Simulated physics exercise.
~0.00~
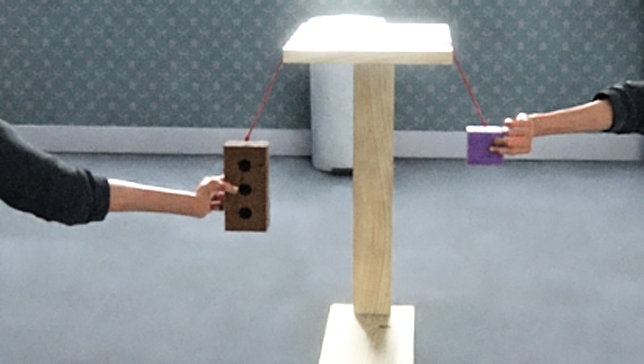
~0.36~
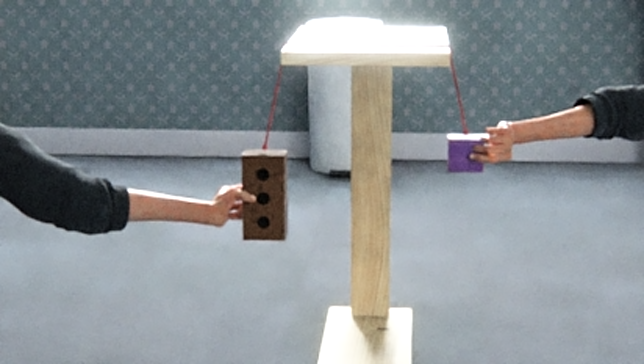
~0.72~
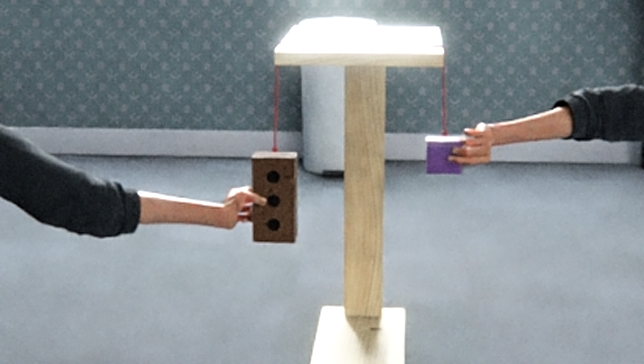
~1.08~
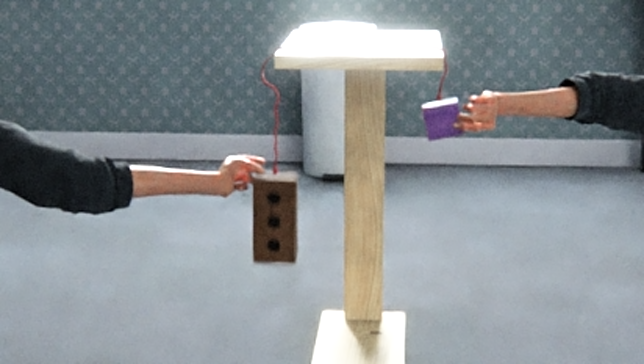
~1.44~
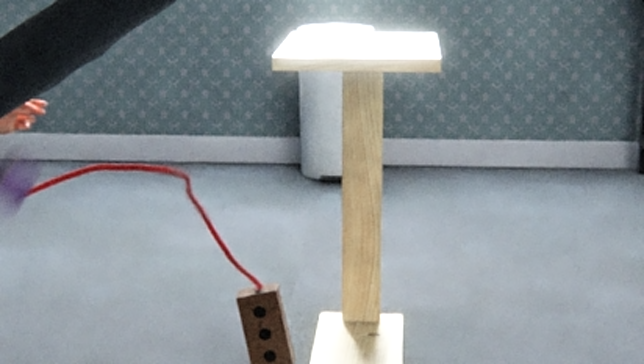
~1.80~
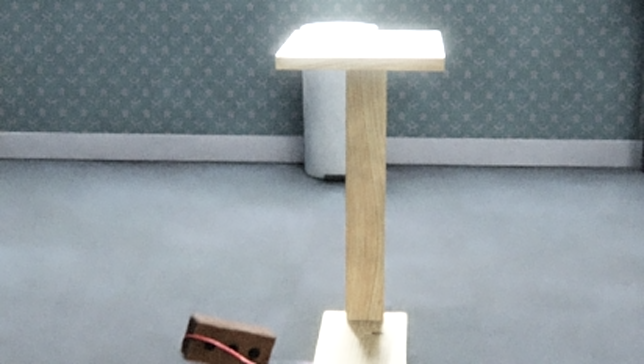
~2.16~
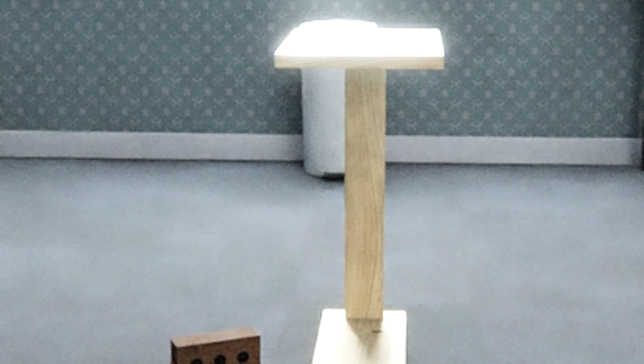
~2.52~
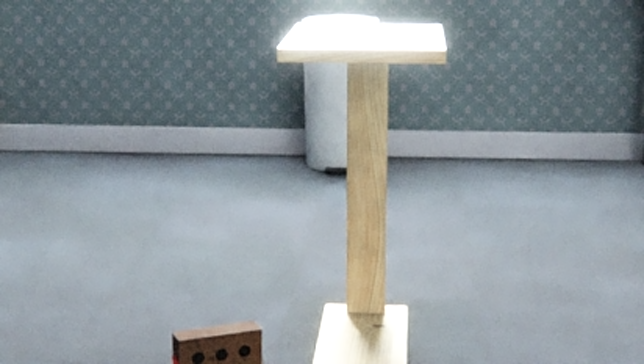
Brick and purple block on a red cord over a wooden stand being released, dropping leftwards, the brick ending on the floor.
